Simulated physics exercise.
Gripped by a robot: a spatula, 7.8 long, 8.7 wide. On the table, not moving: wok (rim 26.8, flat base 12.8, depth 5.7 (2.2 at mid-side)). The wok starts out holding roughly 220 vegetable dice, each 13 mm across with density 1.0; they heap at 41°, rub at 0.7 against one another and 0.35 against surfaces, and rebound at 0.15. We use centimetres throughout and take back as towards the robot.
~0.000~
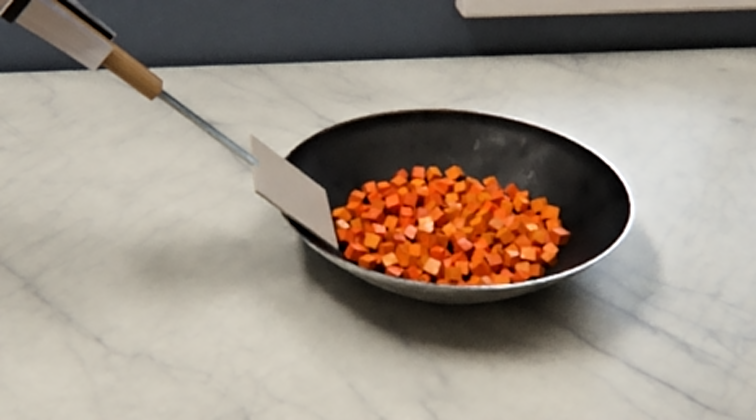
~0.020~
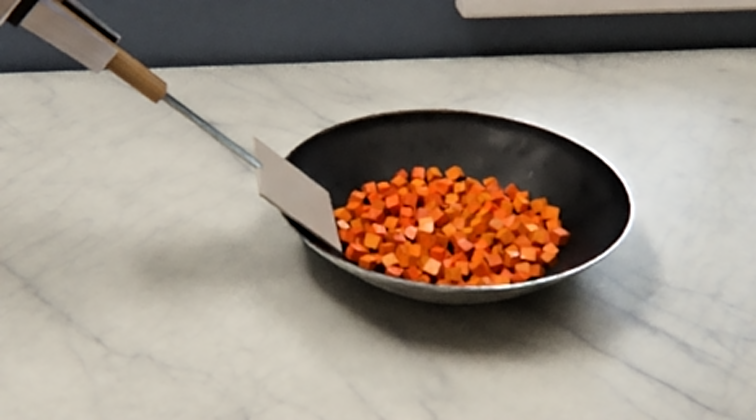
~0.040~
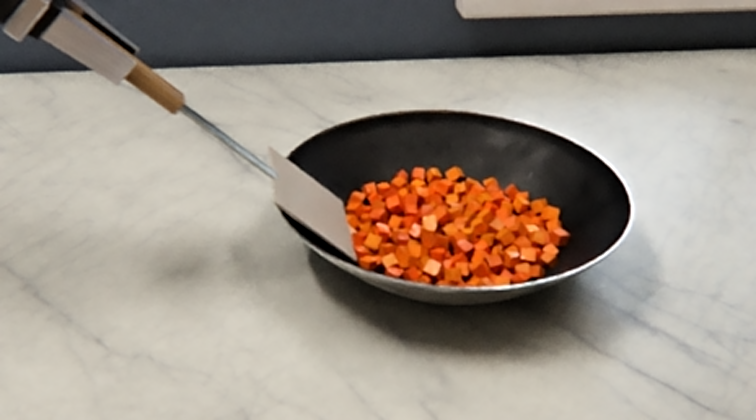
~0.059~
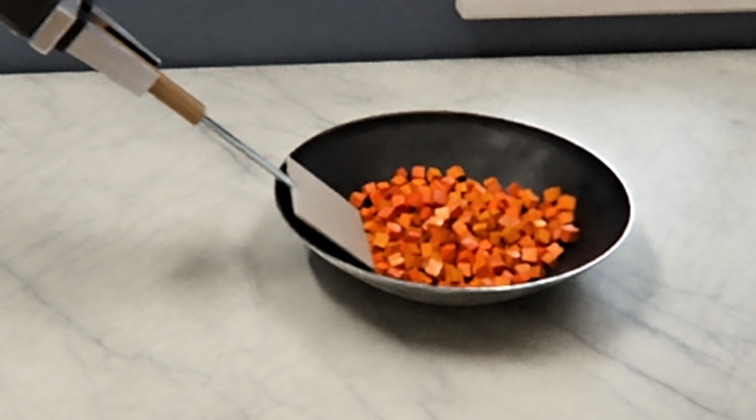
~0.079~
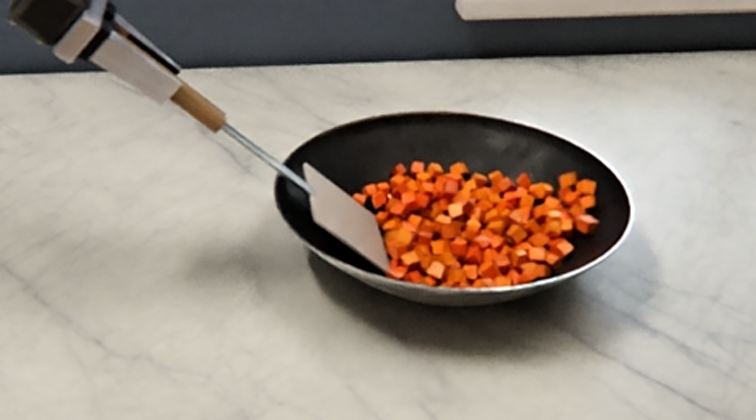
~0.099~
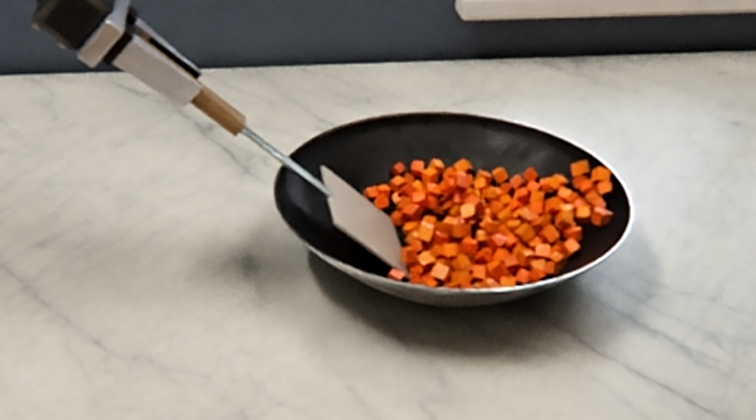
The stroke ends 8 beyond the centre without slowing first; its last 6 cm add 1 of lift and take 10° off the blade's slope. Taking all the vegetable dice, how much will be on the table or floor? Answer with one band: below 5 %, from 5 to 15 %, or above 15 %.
Above 15 %.
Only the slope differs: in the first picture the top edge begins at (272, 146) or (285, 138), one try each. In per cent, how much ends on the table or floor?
Close to 30 and 45 percent respectively.
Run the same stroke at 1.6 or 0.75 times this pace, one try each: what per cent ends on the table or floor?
Near 60 and near 20 percent respectively.
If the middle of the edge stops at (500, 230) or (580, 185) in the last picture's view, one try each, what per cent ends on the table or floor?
I'd say some 10 per cent, then some 60 per cent.
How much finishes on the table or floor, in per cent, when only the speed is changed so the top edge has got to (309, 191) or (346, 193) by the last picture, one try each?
20 % and 30 %.
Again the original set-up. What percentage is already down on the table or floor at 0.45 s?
Roughly 20 percent.
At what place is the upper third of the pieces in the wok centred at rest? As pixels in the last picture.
Around (572, 187).
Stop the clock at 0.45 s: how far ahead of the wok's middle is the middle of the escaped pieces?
I'd put it at some 18 centimetres.
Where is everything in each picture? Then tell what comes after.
The first frame shows spatula top edge at (253, 162), sloping 43°; upper third of the load around (455, 217), from x 340 to 560, top at y 175; 220 in the wok.
The second frame shows spatula top edge at (256, 164), sloping 43°; upper third of the load around (455, 218), from x 340 to 560, top at y 175.
The third frame shows spatula top edge at (272, 174), sloping 43°; upper third of the load around (458, 218), from x 350 to 560, top at y 175.
The fourth frame shows spatula top edge at (291, 184), sloping 43°; upper third of the load around (458, 217), from x 355 to 570, top at y 175.
The fifth frame shows spatula top edge at (310, 191), sloping 43°; upper third of the load around (481, 213), from x 360 to 590, top at y 170.
The sixth frame shows spatula top edge at (328, 193), sloping 43°; upper third of the load around (522, 209), from x 360 to 605, top at y 165; 220 in the wok.
After 0.16 s, sloping 43°, highest piece 7 above the table; 218 in the wok, 2 on the blade or in flight.
After 0.22 s, sloping 39°, highest piece 7 above the table; 212 in the wok, 8 on the blade or in flight.
After 0.45 s, sloping 33°, highest piece 7 above the table; 172 in the wok, 47 on the table or floor, 1 on the blade or in flight.
After 1.50 s, sloping 33°, highest piece 7 above the table; 172 in the wok, 48 on the table or floor.
At rest, 172 in the wok, 48 on the table or floor. That is 22 % on the table or floor.
